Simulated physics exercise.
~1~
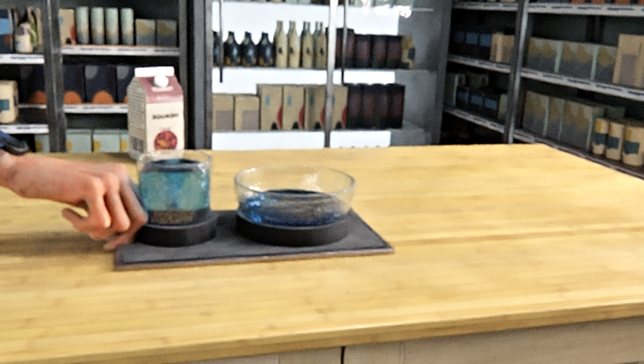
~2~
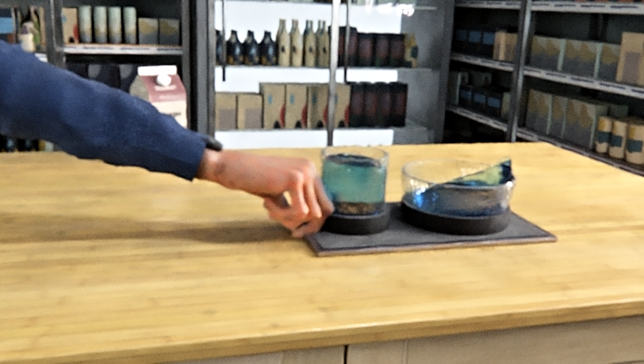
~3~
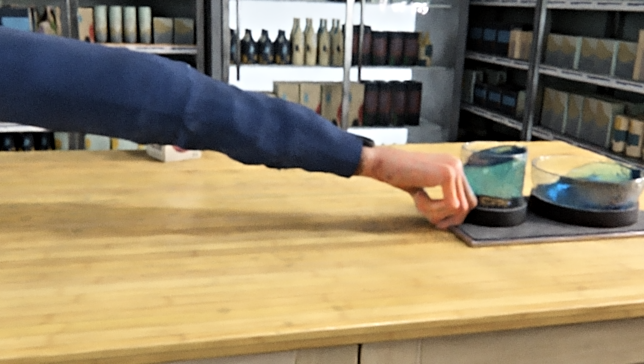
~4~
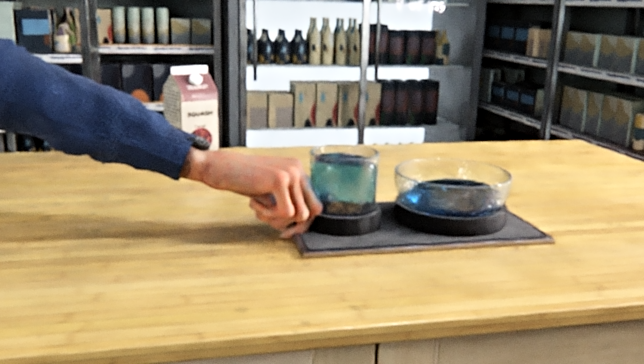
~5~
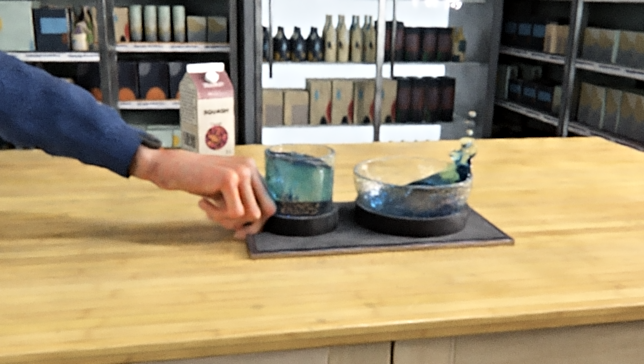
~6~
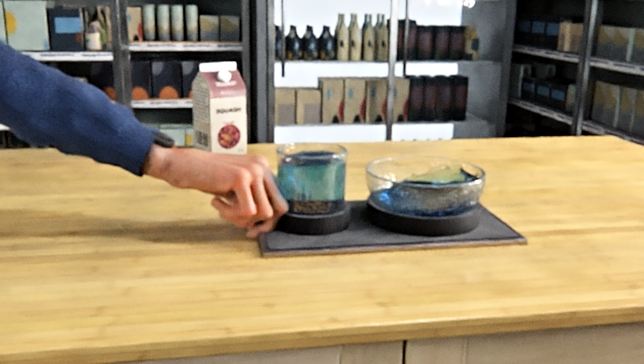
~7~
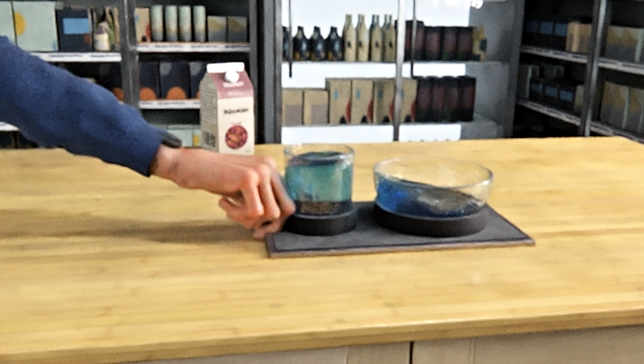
To begin with, a hand holds the left end of a dark tray on a wooden counter, where a clear cup and a wide glass bowl of bluish water sit in black holders, with a carton behind and stocked shelves beyond. The arm pushes the tray quickly to the right, and the water tilts in both vessels. The hand then draws the tray back to the left, and water leaps above the bowl's right rim. The tray slows to a stop near the middle of the view, both vessels upright in their holders and the hand still beside it.
